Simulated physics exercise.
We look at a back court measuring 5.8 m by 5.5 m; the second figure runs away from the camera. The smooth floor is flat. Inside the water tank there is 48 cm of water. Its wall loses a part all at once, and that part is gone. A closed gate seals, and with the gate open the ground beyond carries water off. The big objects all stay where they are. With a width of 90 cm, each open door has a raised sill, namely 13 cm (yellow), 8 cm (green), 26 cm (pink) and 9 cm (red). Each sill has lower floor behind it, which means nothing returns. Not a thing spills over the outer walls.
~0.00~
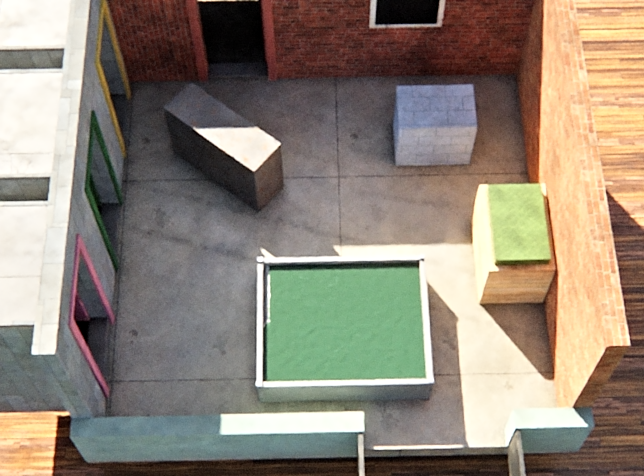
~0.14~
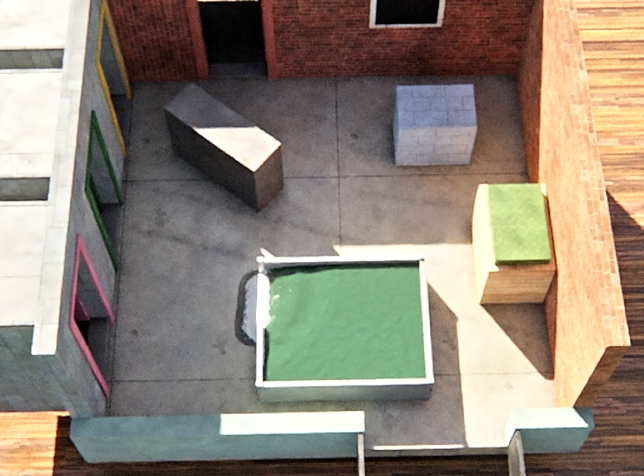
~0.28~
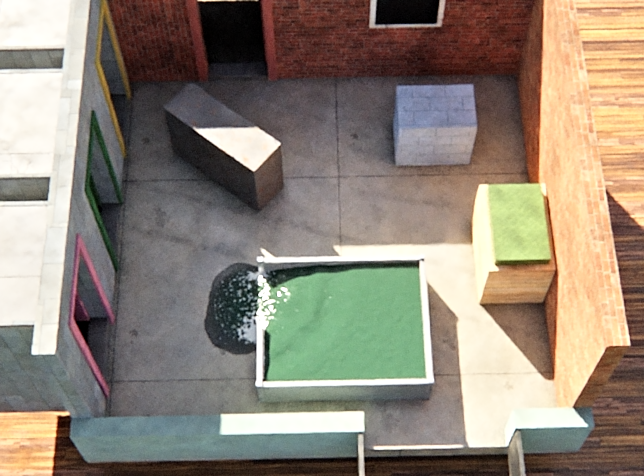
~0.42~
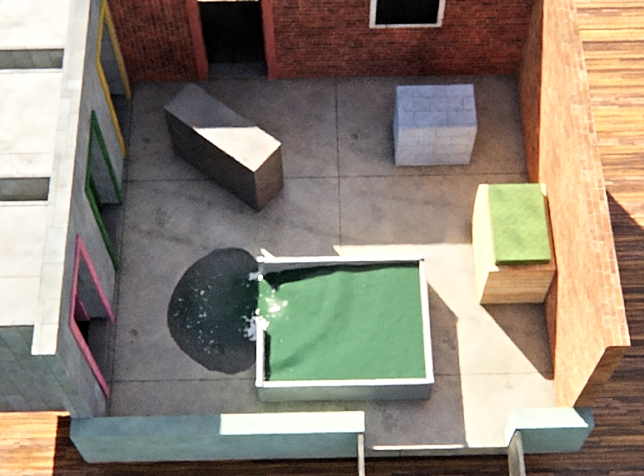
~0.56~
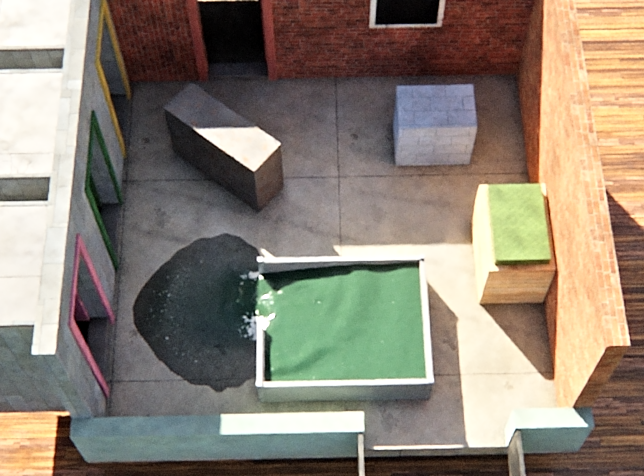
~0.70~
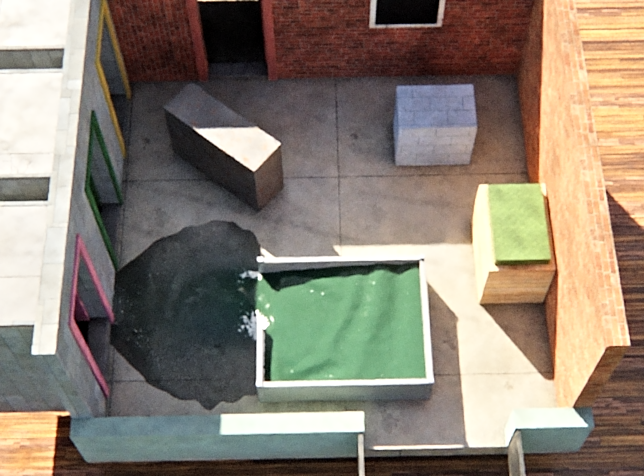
In a walled court, water bursts from the green tank's left side and spreads leftward across the floor.
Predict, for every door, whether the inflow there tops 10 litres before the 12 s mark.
Prediction: At the yellow door it falls short of 10 litres; at the green door it tops 10 litres; at the pink door it falls short of 10 litres; at the red door it falls short of 10 litres.
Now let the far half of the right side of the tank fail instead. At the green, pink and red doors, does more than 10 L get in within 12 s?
Then it goes green fine, pink fine, red fine.
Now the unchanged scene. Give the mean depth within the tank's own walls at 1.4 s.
Roughly 36 cm on average.
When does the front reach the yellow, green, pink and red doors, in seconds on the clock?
Yellow: 1.8 s; green: 1.0 s; pink: 0.8 s; red: 3.0 s.
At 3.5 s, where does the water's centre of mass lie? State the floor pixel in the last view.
It lies at roughly (251, 301) in pixels.
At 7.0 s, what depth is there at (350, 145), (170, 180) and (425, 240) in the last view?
Roughly 2, 9, 1 cm.
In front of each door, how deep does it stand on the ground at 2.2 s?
Readings (cm): Yellow = 6; green = 17; pink = 20; red = 0.
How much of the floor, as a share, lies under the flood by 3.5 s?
Near 40 per cent is wet.
After 1.4 s water covers 20 % of the floor and is deepest (26 cm) near (249, 302); yellow door not reached, green door 17 cm at the sill, 2 L in, pink door 18 cm at the sill, 0 L in, red door not reached.
After 2.2 s water covers 30 % of the floor and is deepest (28 cm) near (105, 422); yellow door 6 cm at the sill, 0 L in, green door 17 cm at the sill, 30 L in, pink door 20 cm at the sill, 0 L in, red door not reached.
After 3.5 s water covers 40 % of the floor and is deepest (20 cm) near (130, 84); yellow door 6 cm at the sill, 0 L in, green door 13 cm at the sill, 67 L in, pink door 15 cm at the sill, 0 L in, red door 6 cm at the sill, 0 L in.
After 7.0 s water covers 80 % of the floor and is deepest (14 cm) near (129, 94); yellow door 12 cm at the sill, 3 L in, green door 10 cm at the sill, 96 L in, pink door 8 cm at the sill, 0 L in, red door 7 cm at the sill, 0 L in.
After 12.0 s water covers 95 % of the floor and is deepest (8 cm) near (128, 114); yellow door 8 cm at the sill, 3 L in, green door 7 cm at the sill, 102 L in, pink door 5 cm at the sill, 0 L in, red door 5 cm at the sill, 0 L in.
